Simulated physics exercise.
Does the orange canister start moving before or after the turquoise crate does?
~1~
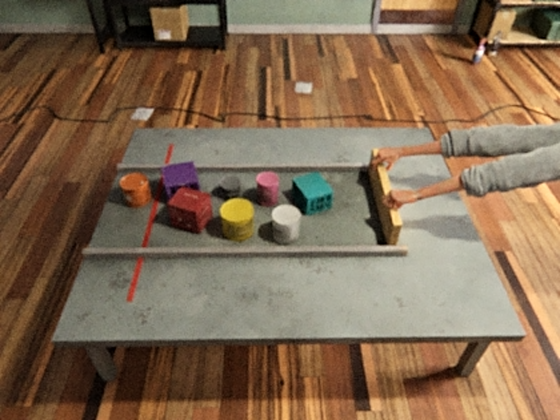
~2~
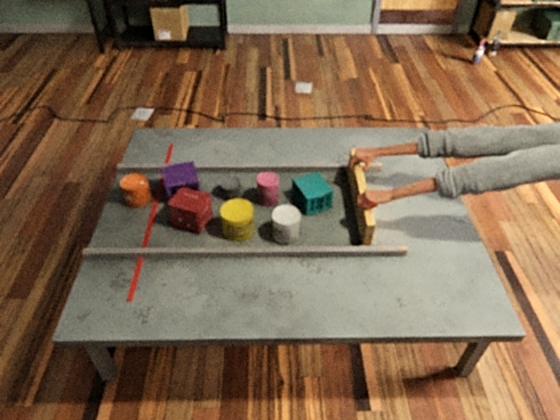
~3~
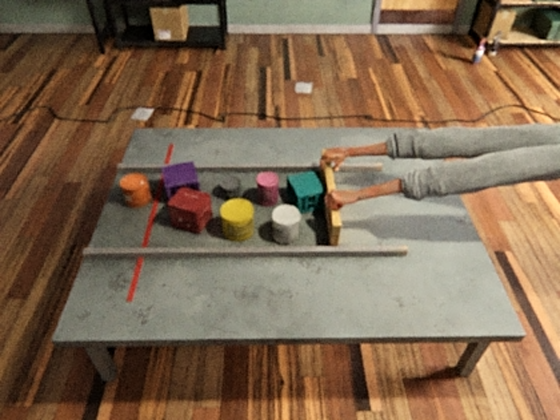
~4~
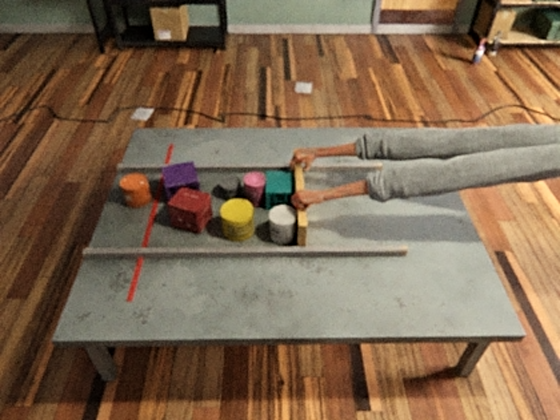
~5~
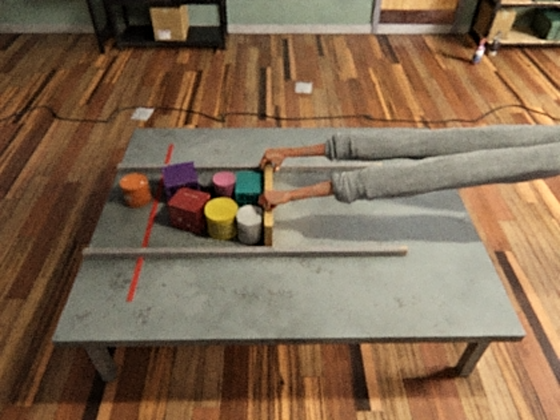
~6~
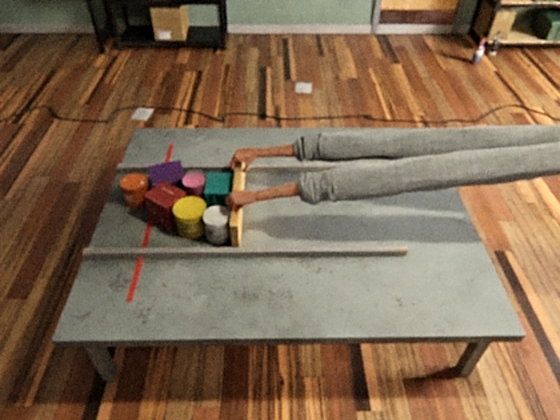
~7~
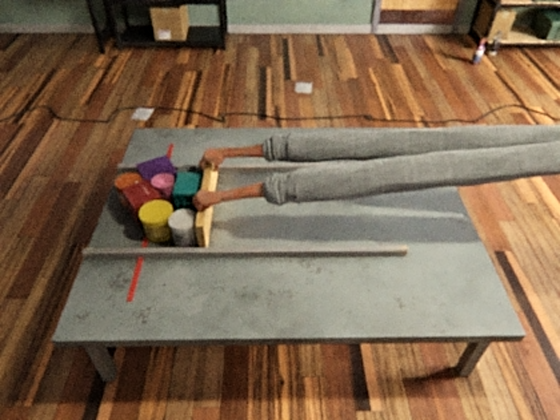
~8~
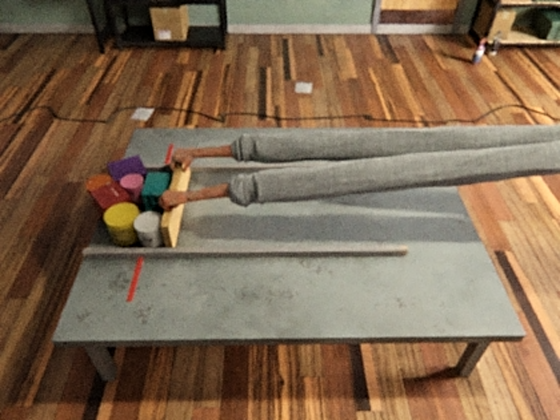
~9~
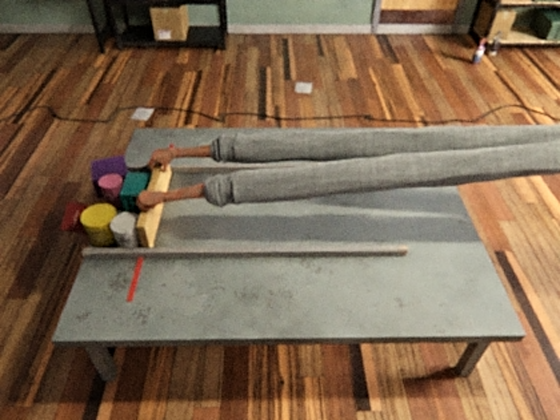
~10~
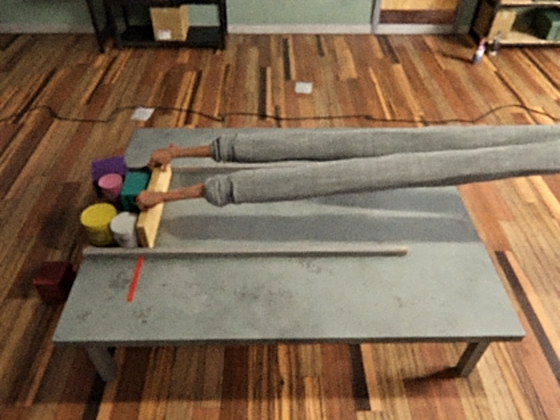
The orange canister starts moving after the turquoise crate. The plank pushes the crate along first, while the canister stays still until the bunched objects close in on it.
Two hands pushing a plank leftward between battens, bunching coloured tubs and crates until the red box and orange canister drop off.
